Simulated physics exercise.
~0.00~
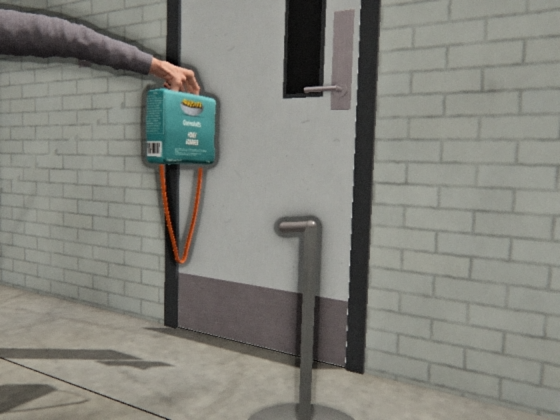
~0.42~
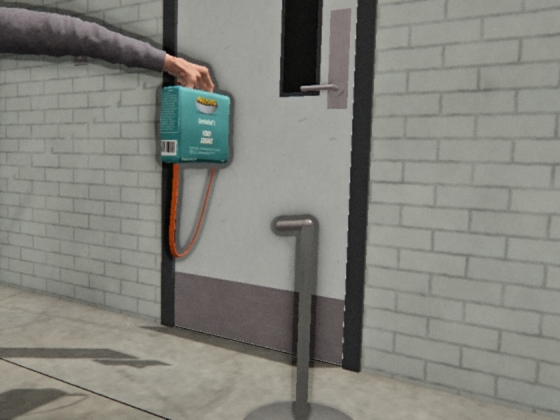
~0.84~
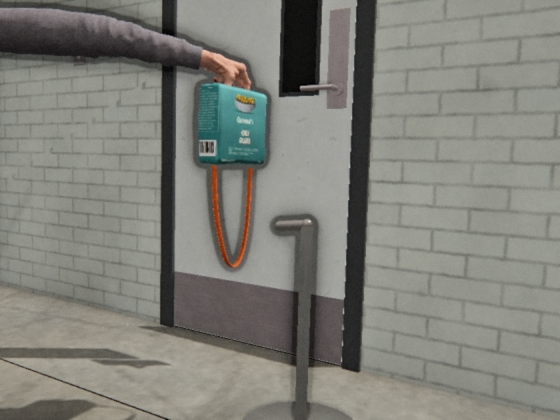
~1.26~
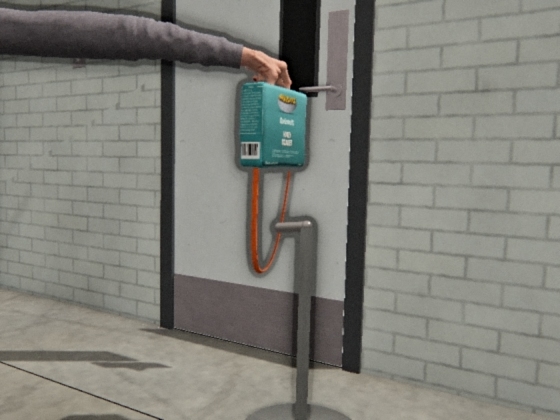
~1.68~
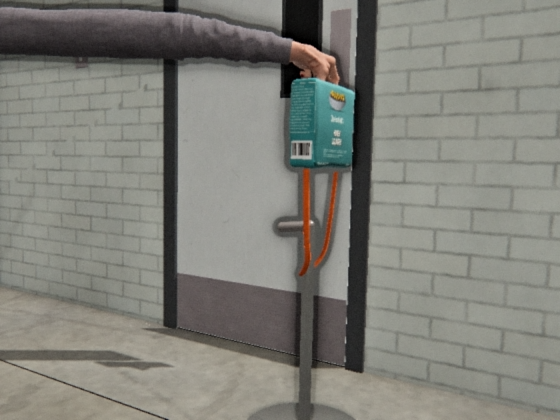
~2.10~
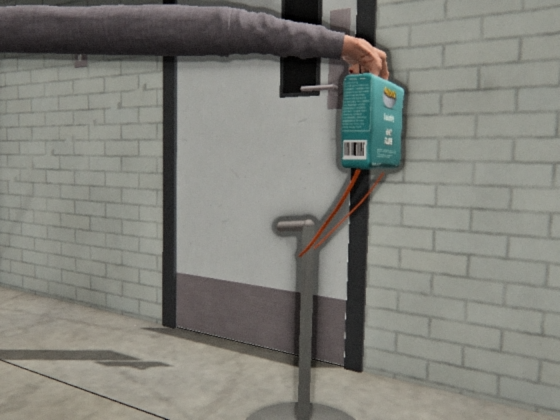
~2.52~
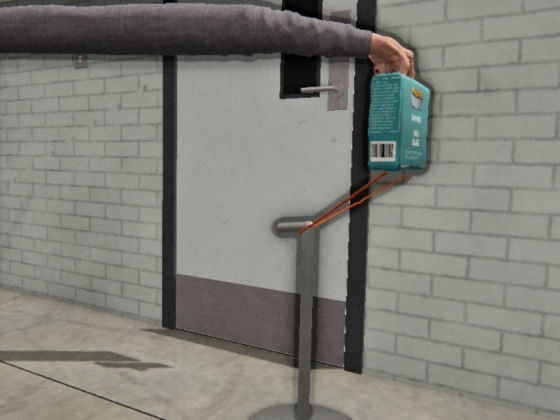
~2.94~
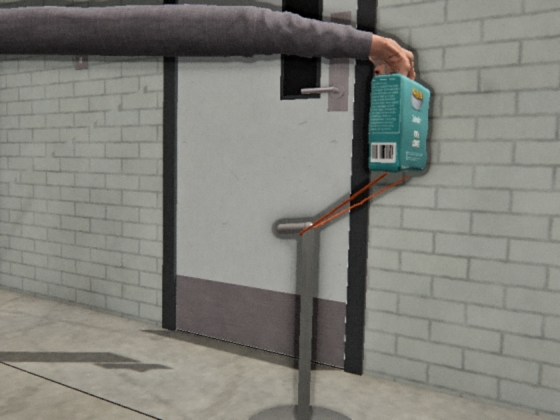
The clip opens on a hand holding a turquoise bag upright by its top, in front of a pale door set in a brick wall, with an orange loop dangling low beneath it. A metal post with a short stub at its top stands in front of the door. The arm carries the bag steadily to the right at an even height until it passes over the post. The loop catches there and stretches out slantwise as the bag moves on. Finally the bag halts right of the post, still upright in the hand, its loop pulled tight round the post.
